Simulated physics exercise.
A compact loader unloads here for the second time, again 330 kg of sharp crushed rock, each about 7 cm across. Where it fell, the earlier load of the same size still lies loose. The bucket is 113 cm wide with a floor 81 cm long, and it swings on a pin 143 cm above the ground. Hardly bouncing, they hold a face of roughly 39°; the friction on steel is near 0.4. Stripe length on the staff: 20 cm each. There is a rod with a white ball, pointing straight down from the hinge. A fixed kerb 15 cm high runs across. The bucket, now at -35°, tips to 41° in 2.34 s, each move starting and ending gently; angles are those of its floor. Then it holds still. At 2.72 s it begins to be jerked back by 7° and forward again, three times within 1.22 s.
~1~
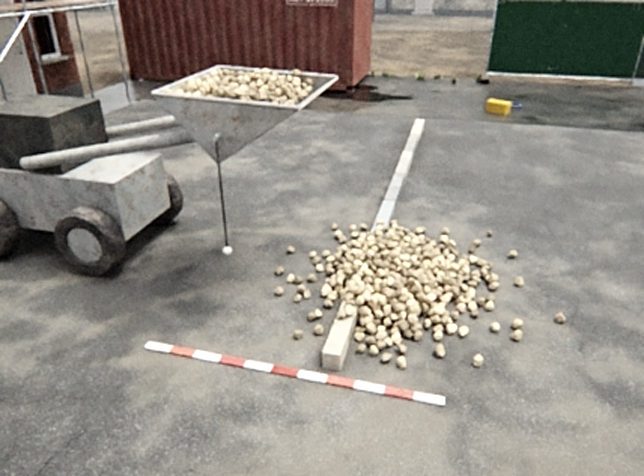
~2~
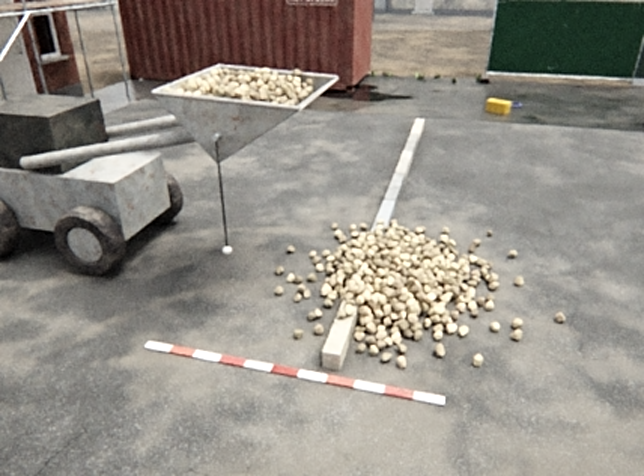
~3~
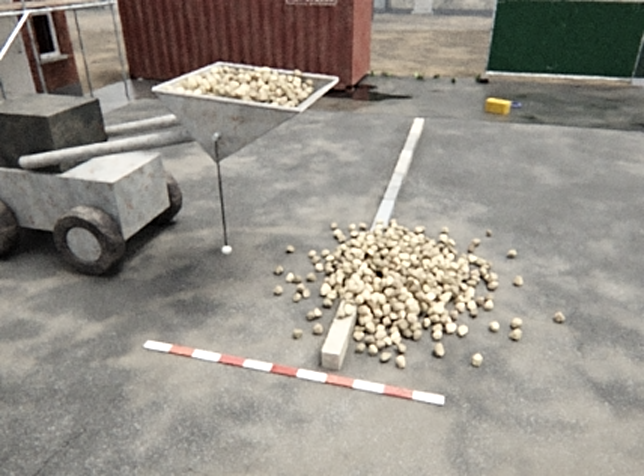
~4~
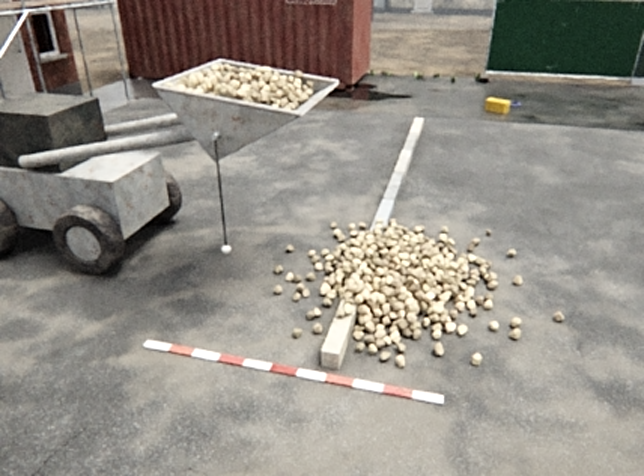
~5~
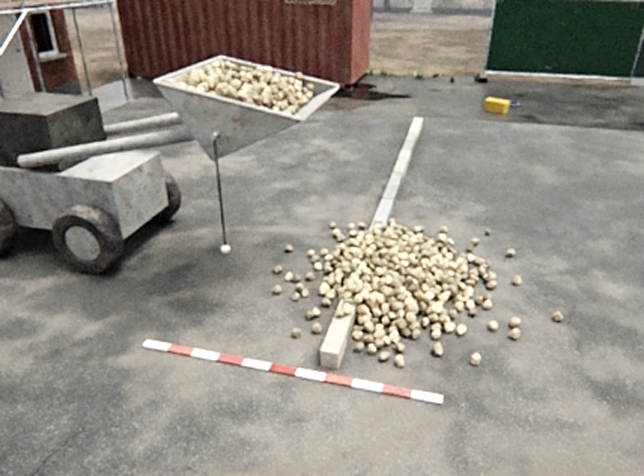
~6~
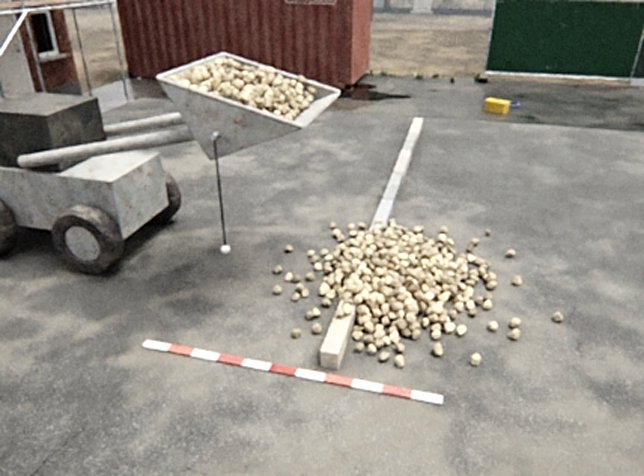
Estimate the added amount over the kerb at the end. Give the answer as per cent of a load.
Roughly 5 per cent of a load.
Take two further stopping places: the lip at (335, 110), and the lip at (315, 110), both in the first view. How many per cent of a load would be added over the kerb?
First place about 45 %, second about 20 %.
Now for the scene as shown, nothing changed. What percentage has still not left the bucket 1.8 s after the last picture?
Roughly 15 per cent is still inside.
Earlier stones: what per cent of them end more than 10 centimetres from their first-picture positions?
Close to 0 in a hundred of them.
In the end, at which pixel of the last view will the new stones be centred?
The middle lies near (332, 262) in the last picture.
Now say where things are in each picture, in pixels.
In the first frame, the bucket is at -35°, its lip at (299, 108); the top of the load is at (243, 76). The earlier load is highest near (384, 251), 26 cm above ground level, 20 % on this side of the kerb, 80 % over the kerb.
The second frame shows lip at (299, 109), floor tilted -34°, highest stones at (231, 76).
In the third frame, the bucket is at -33°, its lip at (300, 111); the top of the load is at (224, 74).
The fourth frame shows lip at (301, 115), floor tilted -30°, highest stones at (225, 72).
The fifth frame shows lip at (302, 120), floor tilted -27°, highest stones at (221, 69).
The sixth frame shows lip at (303, 127), floor tilted -23°, highest stones at (224, 66).
Then, 1.2 s after the last picture the floor is at 29°; in per cent of one load, 96 in the bucket, 24 on this side of the kerb, 80 over the kerb; the foremost stones are at (511, 297).
Then, 1.8 s after the last picture the floor is at 41°; in per cent of one load, 15 in the bucket, 104 on this side of the kerb, 81 over the kerb; the foremost stones are at (511, 297).
Then, 3.8 s after the last picture the floor is at 41°; in per cent of one load, 0 in the bucket, 115 on this side of the kerb, 85 over the kerb; the foremost stones are at (511, 297).
Then, 6.4 s after the last picture the floor is at 41°; in per cent of one load, 0 in the bucket, 115 on this side of the kerb, 85 over the kerb; the foremost stones are at (511, 297). Net gain over the kerb, 5.
